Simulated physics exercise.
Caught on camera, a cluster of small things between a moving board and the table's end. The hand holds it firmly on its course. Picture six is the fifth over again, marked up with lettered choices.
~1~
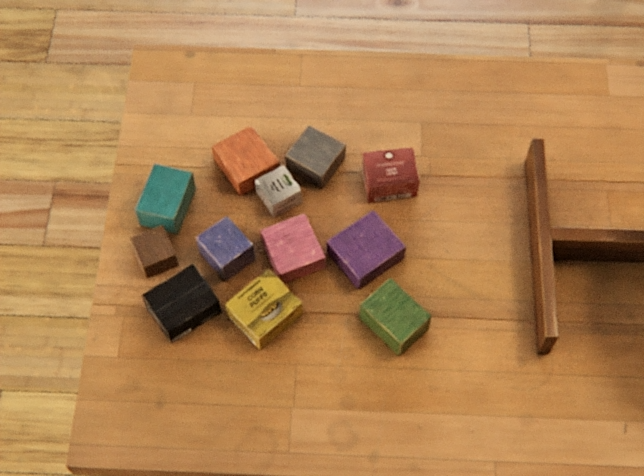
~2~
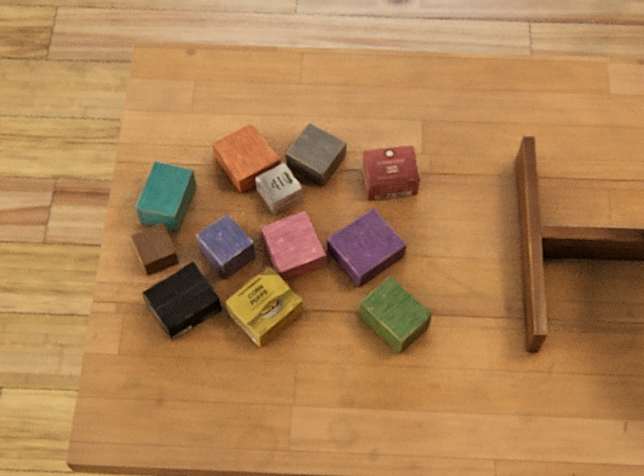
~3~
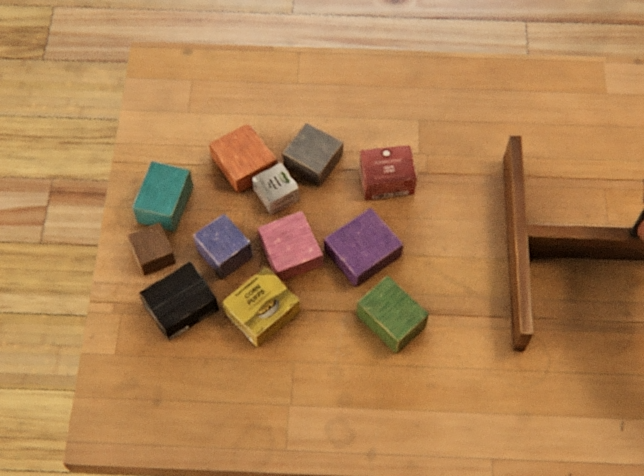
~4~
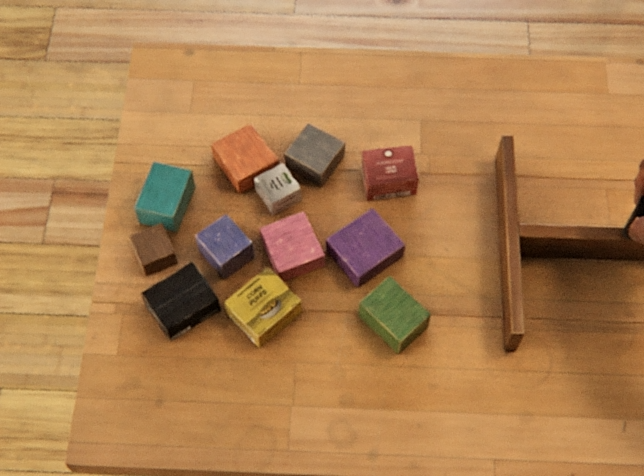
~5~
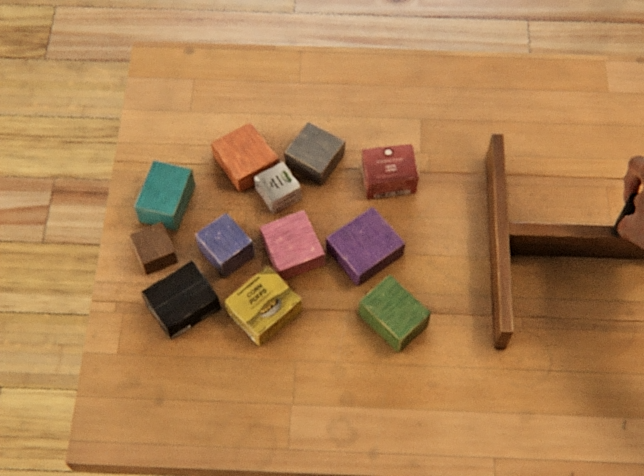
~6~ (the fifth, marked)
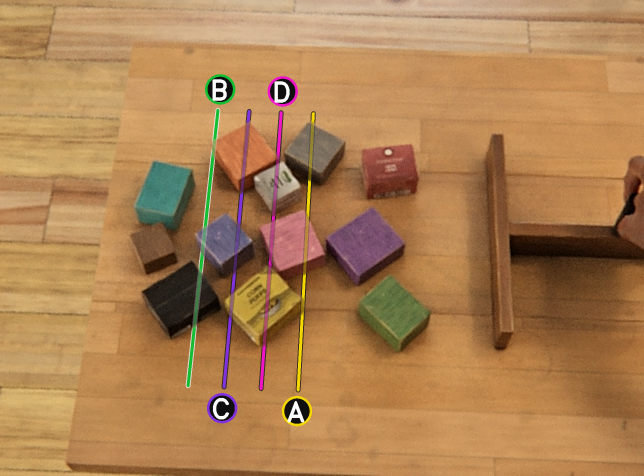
At first, a cluster of small coloured blocks and boxes sits on a wooden table, with a T-shaped wooden board standing apart at the right. The board slides slowly leftward a short way, and a hand gripping its handle comes into view at the right edge, while the blocks stay still.
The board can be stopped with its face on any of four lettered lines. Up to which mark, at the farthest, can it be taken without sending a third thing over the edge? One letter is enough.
At C, and not beyond.
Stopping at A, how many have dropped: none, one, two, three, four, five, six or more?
By then, none.
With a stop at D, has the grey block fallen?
No.
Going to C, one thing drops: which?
It is the brown block.
On the copy, A at (306, 242); B at (204, 238); C at (237, 239); D at (272, 241).
On C. First, board (407, 224); green block (363, 309); red box (373, 169).
Then, board (312, 221); brown block (136, 251); black box (166, 310).
Finally, board (240, 218); brown block over the edge; turquoise block (110, 190); one fallen.
By contrast, A is within the limit but short; B drops five; D is within the limit but short.
